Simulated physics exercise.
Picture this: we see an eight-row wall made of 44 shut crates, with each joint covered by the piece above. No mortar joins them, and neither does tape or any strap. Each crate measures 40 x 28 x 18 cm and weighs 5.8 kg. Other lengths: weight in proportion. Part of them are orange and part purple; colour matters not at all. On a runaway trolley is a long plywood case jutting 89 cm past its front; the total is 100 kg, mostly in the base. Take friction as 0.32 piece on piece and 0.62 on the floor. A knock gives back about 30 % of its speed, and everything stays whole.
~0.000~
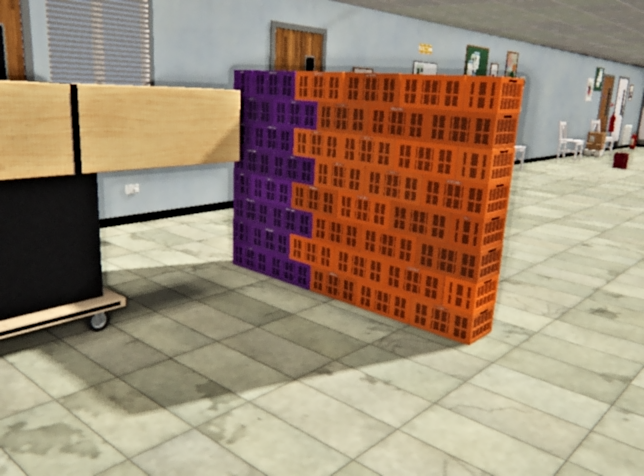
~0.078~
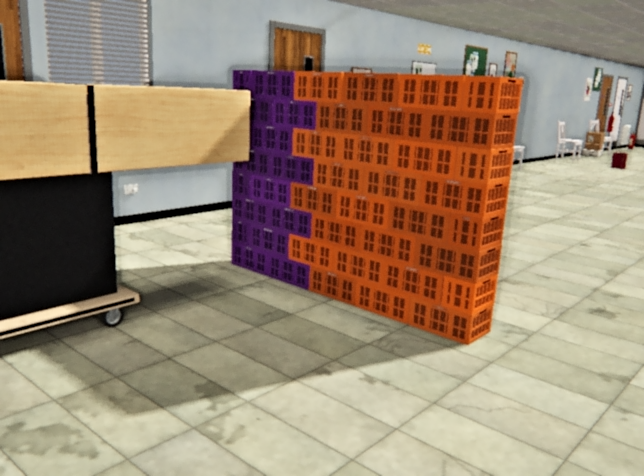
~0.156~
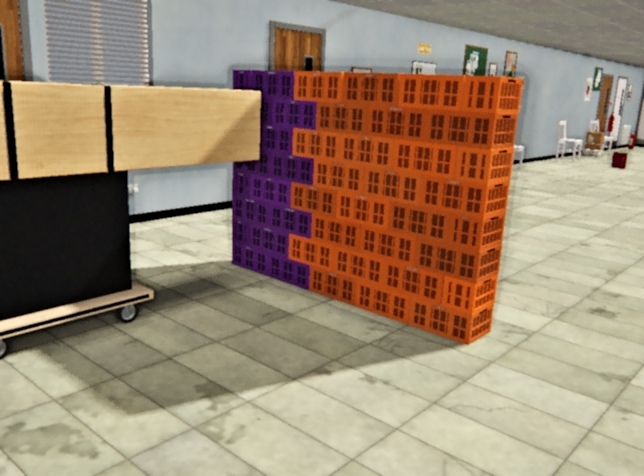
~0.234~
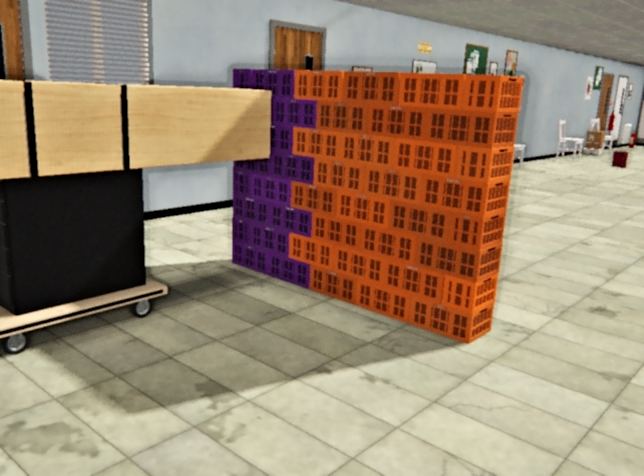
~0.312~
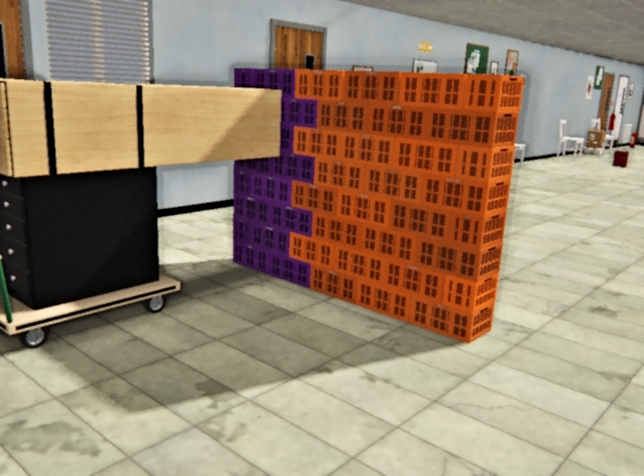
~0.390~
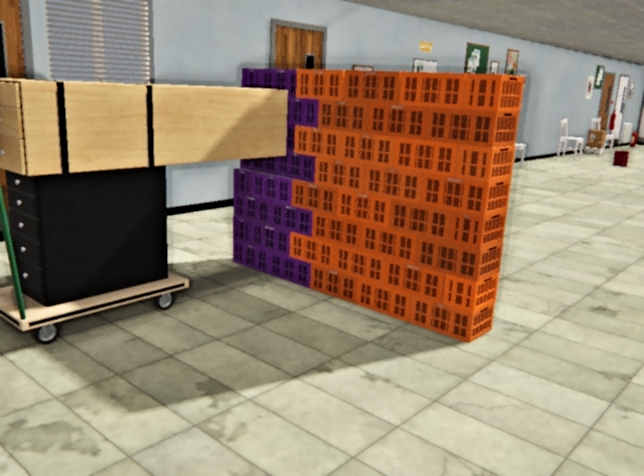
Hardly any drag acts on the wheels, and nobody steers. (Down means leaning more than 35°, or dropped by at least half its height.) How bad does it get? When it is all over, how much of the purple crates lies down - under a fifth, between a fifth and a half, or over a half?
Down at the end: Over a half.
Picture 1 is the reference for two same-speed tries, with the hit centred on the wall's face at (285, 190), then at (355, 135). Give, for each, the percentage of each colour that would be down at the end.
For purple it's 0 then 10 per cent, for orange 0 then 60 per cent.
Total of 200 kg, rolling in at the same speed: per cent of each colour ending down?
That would leave purple at 70 and orange at 10 per cent.
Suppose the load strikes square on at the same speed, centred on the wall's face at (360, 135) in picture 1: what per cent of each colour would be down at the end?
For purple it's 10 per cent, for orange 60 per cent.
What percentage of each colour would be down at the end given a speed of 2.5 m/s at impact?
The purple would finish 60 in a hundred down, the orange 10 in a hundred.
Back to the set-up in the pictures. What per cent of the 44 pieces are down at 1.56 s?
By then 35 %.
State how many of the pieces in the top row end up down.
4.
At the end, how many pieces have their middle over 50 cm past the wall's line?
About 14.
After 1.04 s, load 36 cm past the wall's line, still rolling; 3 of the 16 purple crates down (3 of 44 in all colours); top purple crate leaning 24°, 13 cm lower.
After 1.56 s, load 51 cm past the wall's line, still rolling; 11 of the 16 purple crates down (15 of 44 in all colours); top purple crate on its side.
At rest (2.9 s), load 65 cm past the wall's line, stopped; 11 of the 16 purple crates down (15 of 44 in all colours); top purple crate upside down; top orange crate unmoved. That is 69 per cent. As the last picture would show them, middles, top purple crate near (454, 227), top orange crate near (444, 90).
